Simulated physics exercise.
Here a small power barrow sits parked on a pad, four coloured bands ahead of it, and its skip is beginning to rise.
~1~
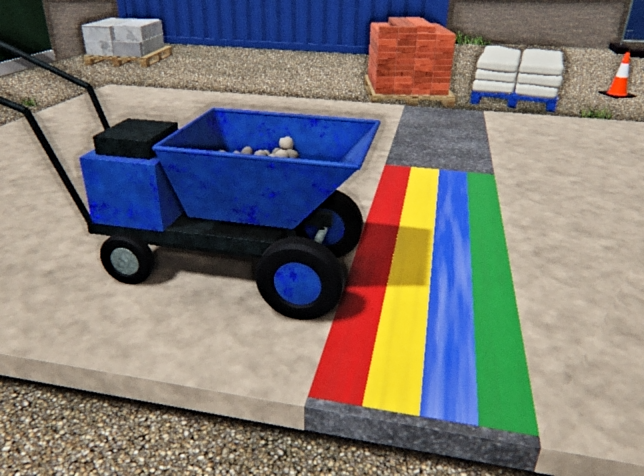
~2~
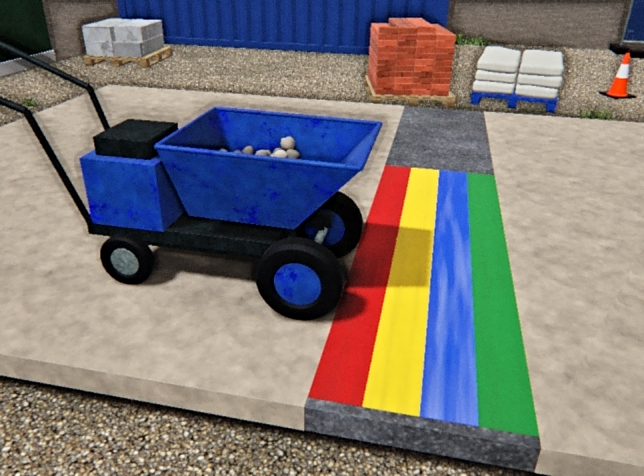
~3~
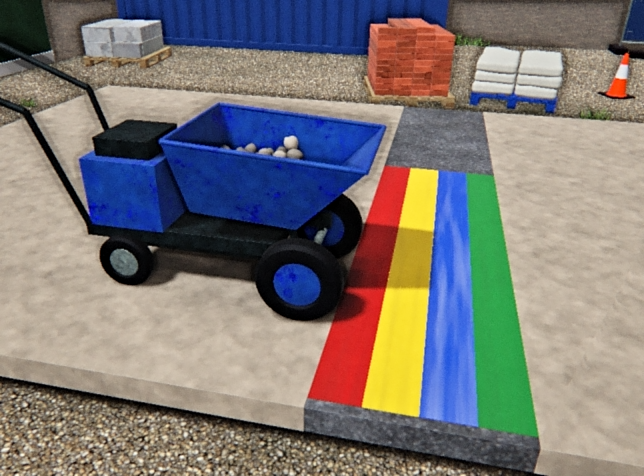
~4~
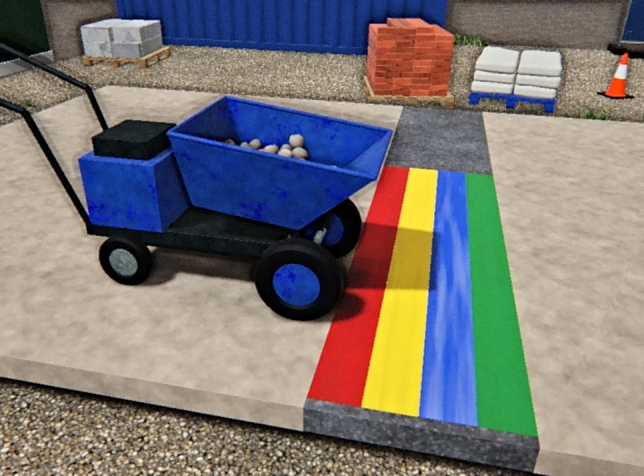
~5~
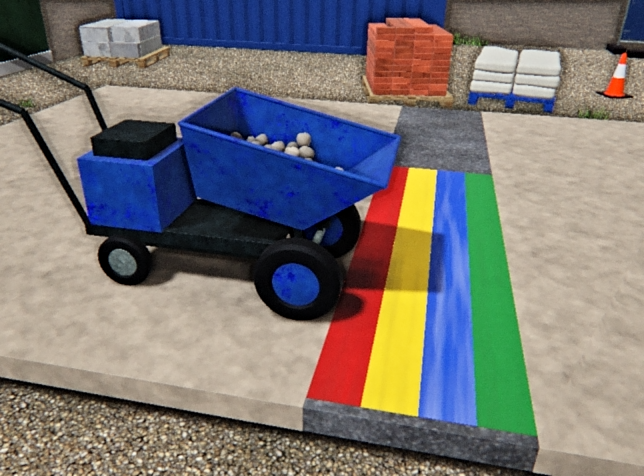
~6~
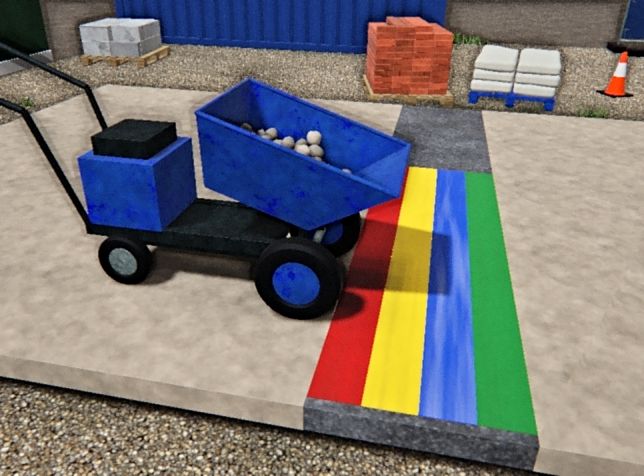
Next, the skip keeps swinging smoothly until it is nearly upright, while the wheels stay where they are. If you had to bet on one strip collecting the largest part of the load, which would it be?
I would bet on the green strip.
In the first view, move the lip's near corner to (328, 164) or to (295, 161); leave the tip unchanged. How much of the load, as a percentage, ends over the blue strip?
Around 40 and 30 per cent respectively.
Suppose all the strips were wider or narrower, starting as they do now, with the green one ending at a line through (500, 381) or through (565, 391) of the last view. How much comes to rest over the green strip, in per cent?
I get 30 % for the first one and 30 % for the second.
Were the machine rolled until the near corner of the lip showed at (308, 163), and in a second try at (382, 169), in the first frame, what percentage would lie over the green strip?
The first stop gives 20 per cent; the second gives 40 per cent.
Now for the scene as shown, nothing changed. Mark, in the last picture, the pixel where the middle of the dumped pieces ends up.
Resting centre, last frame: Roughly (492, 296).
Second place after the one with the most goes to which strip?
It's the blue strip.
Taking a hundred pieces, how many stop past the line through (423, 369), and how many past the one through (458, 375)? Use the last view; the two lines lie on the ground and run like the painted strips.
First 90 in a hundred, second 70 in a hundred.
Just after the last frame, skip tipped steeply; every one in the skip.
A moment on, skip tipped right over; the larger part in the skip; roughly a quarter over the blue strip; about a tenth over the green strip.
Further on, skip tipped right over; about a tenth in the skip; roughly a quarter over the blue strip; roughly a third over the green strip; roughly a quarter off the paint.
When it is over, skip tipped right over; about a tenth in the skip; not one over the red strip; not one over the yellow strip; roughly a quarter over the blue strip; roughly a third over the green strip; roughly a quarter off the paint.
